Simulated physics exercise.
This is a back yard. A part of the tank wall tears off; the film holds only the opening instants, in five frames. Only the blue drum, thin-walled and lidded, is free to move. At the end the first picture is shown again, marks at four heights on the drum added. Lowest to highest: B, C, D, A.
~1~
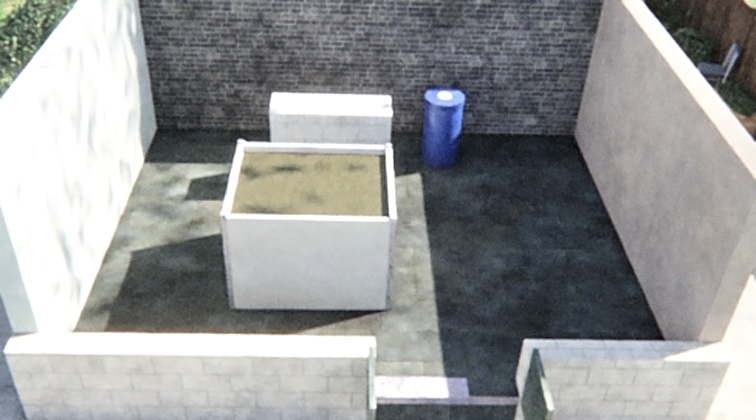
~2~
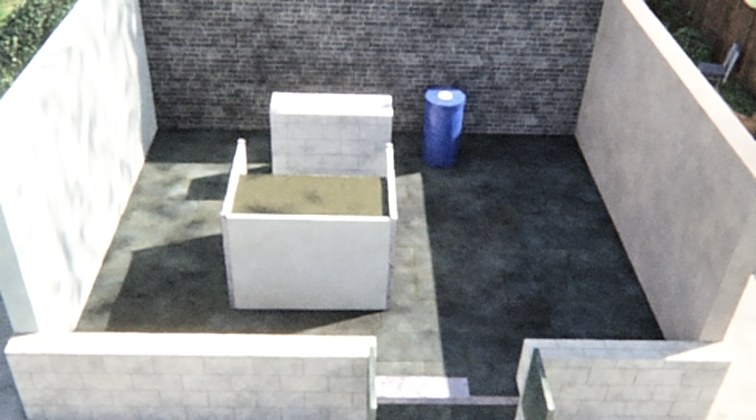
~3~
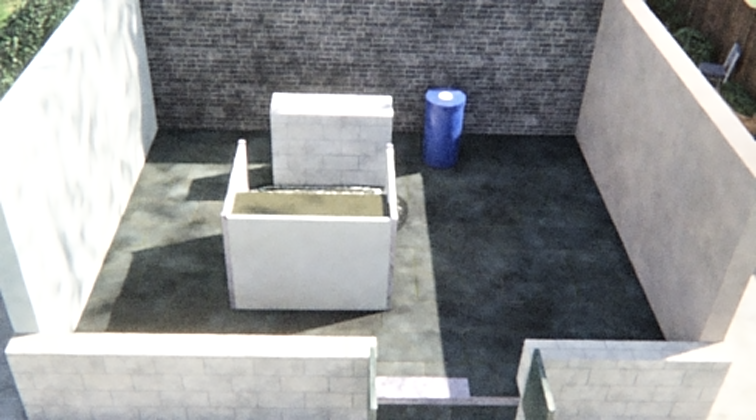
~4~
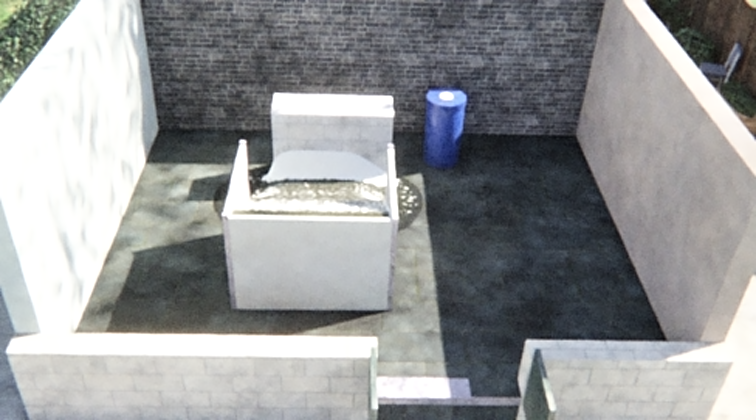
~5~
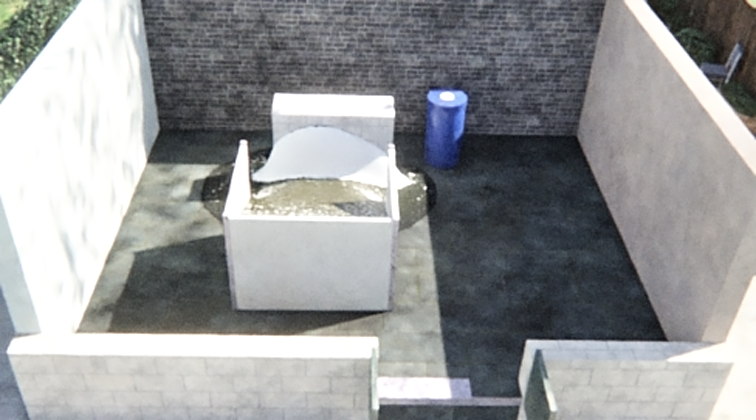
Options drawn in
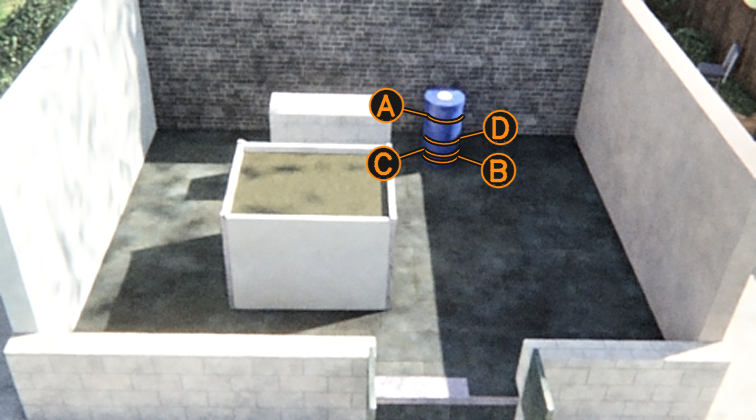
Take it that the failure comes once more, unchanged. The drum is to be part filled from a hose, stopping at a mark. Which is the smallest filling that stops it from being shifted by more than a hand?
Line D.
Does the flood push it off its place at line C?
Yes, that goes wrong.
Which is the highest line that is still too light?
The answer is C.
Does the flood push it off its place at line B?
Yes, that goes wrong.
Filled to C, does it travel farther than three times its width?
No, it does not.
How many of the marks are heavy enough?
Two of them.
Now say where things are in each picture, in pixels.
Lid of the blue drum at (446, 96); tank full, its middle at (312, 185); open gate at (449, 342).
Water covers 3 % of the ground, mostly out of sight from here.
Water covers 7 % of the ground, mostly out of sight from here.
Water covers 10 % of the ground and is seen nearest the drum at (415, 194).
Lid of the blue drum at (448, 97); water covers 13 % of the ground and is seen nearest the drum at (418, 172).
On the marked copy, A at (446, 122); B at (441, 162); C at (442, 156); D at (443, 143); from the bottom up B, C, D, A.
If A is chosen, it does not move.
If B is chosen, it is pushed about 4 times its own width away.
If C is chosen, it is pushed about its own width away.
If D is chosen, it does not move.
